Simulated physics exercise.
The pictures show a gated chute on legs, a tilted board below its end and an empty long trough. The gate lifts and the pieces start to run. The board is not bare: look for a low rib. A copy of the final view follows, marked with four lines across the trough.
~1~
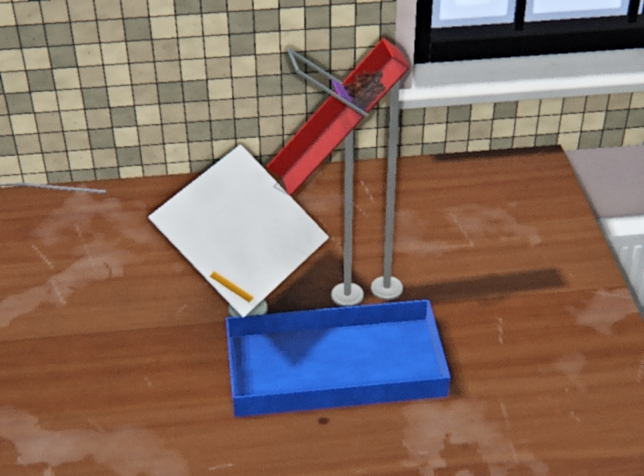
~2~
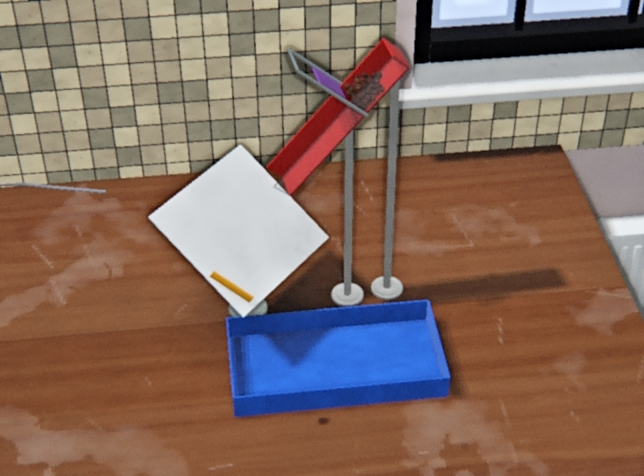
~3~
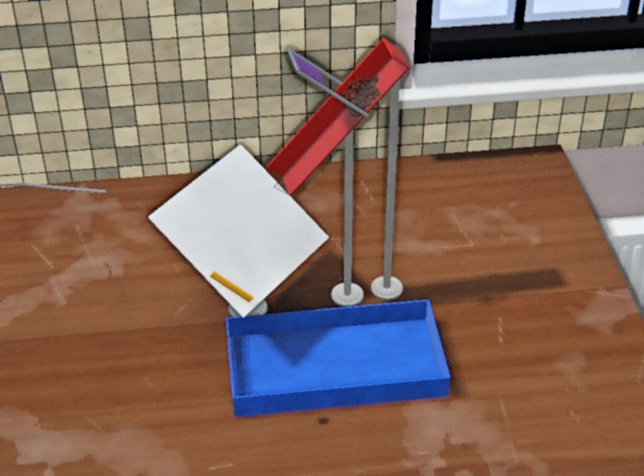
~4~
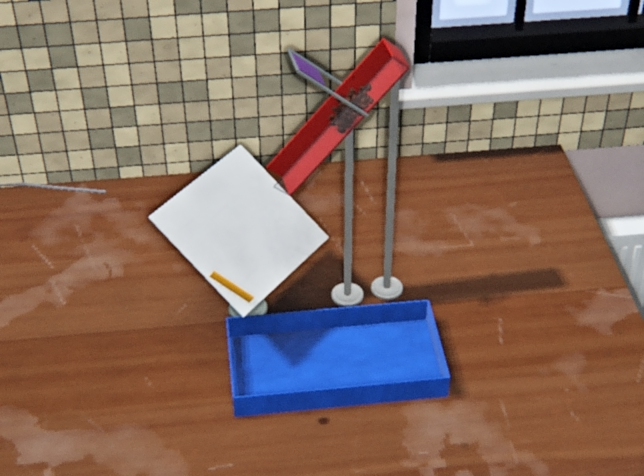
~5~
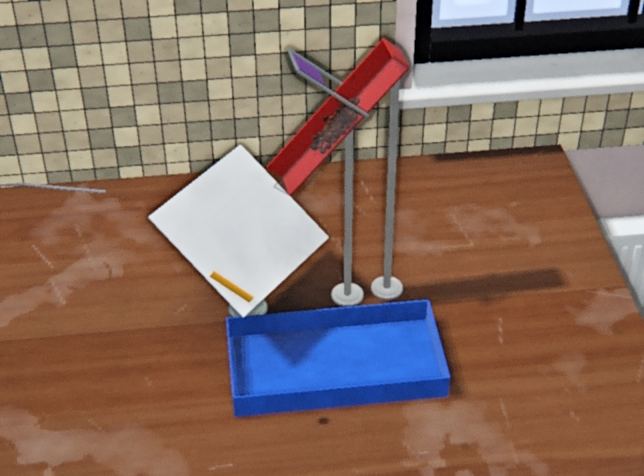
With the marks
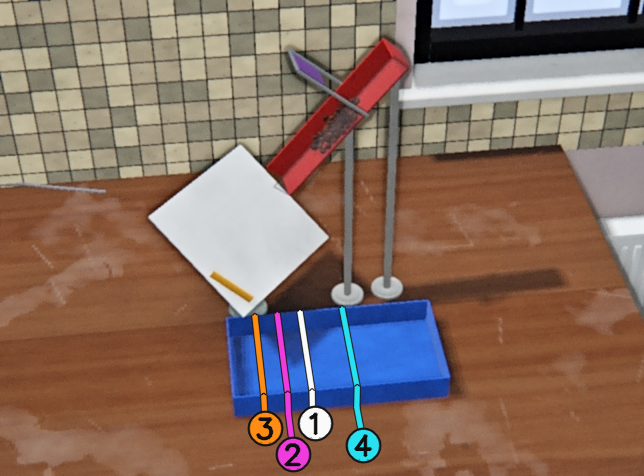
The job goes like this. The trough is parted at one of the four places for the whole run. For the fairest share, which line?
Line 1.
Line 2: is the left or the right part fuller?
Right.
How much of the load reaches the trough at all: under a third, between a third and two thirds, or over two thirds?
About that: Over two thirds.
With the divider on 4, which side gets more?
More lands on the left.
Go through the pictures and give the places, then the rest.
In the first frame, load behind the gate at (364, 90), flat chocolate drops; lip of the chute at (286, 187), sloping steeply.
In the second frame, middle of the board at (243, 227), tilted fairly steeply; middle of its low edge at (288, 275); of its high edge at (197, 179).
In the third frame, front corners of the trough at (234, 397) and (449, 377), empty; front of the load at (348, 107).
In the fourth frame, middle of the load at (348, 109); its front at (333, 124), about a quarter of the way to the lip; rib from (213, 271) to (254, 298).
In the fifth frame, middle of the load at (333, 126); its front at (315, 147), about half of the way to the lip.
On the marked copy, line 1 crosses the front rim at (312, 390); line 2 crosses the front rim at (287, 392); line 3 crosses the front rim at (263, 395); line 4 crosses the front rim at (357, 386).
For line 1, of what is caught, about half on the left of the divider, about half on the right.
For line 2, of what is caught, a small part on the left of the divider, nearly all on the right.
For line 3, of what is caught, none on the left of the divider, all on the right.
For line 4, of what is caught, nearly all on the left of the divider, a stray few on the right.
